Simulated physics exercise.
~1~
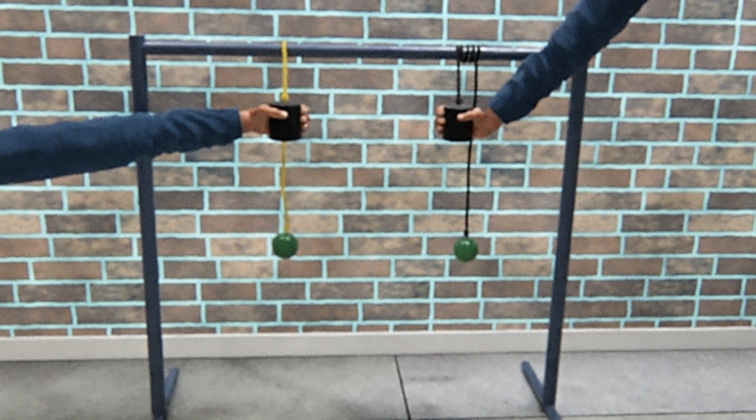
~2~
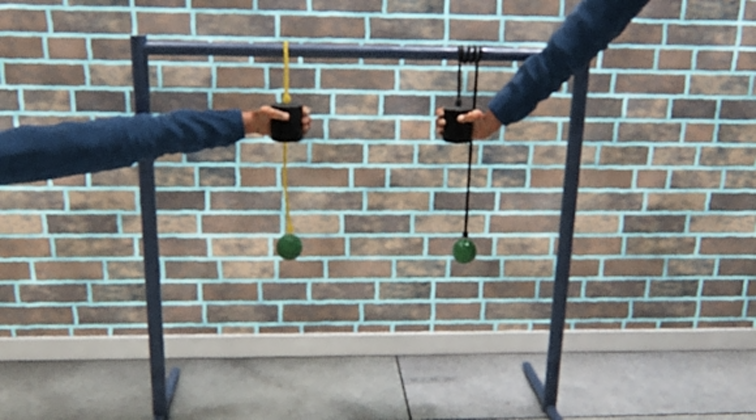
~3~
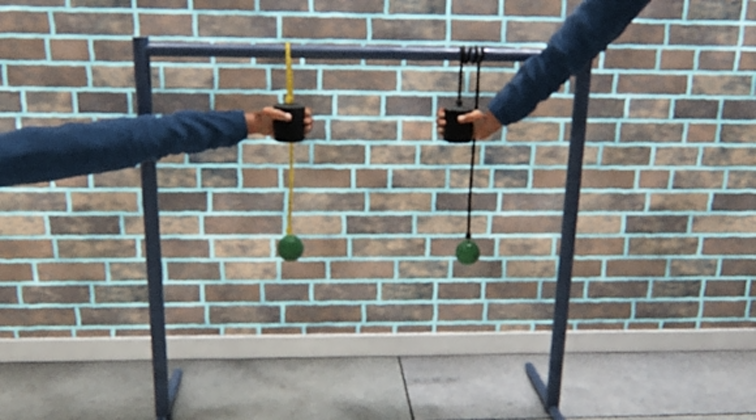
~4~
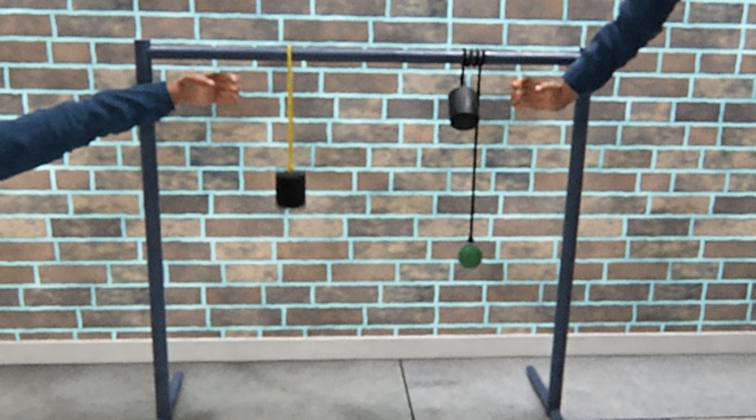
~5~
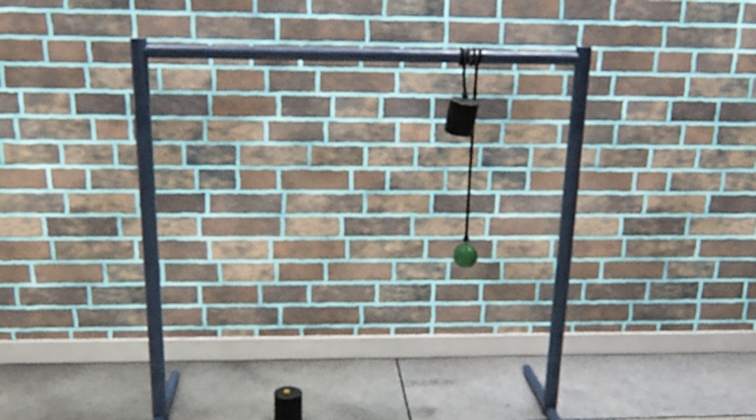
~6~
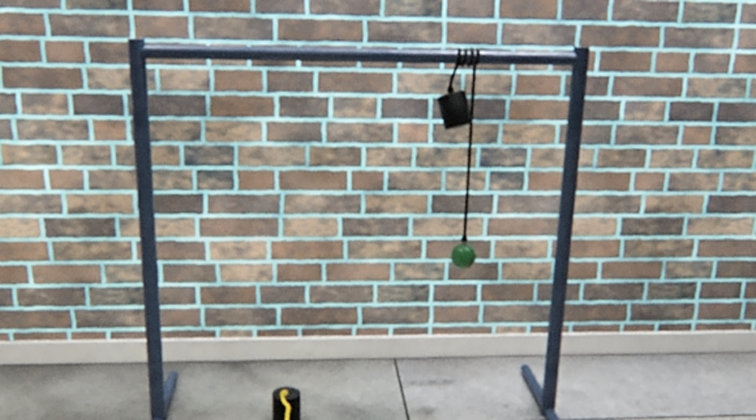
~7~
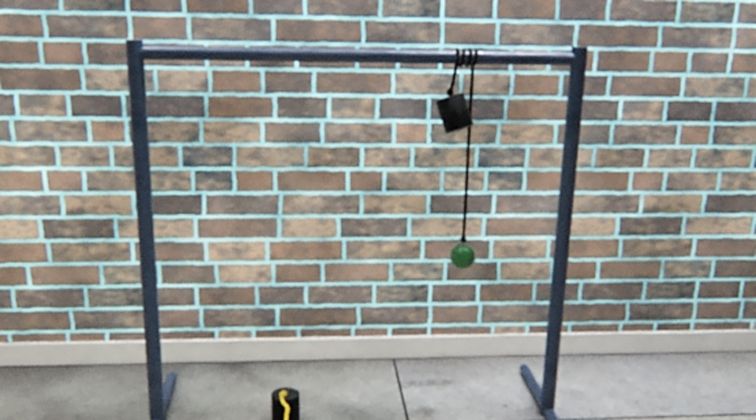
The left black cylinder drops to the floor as both hands release, while another stays hanging.
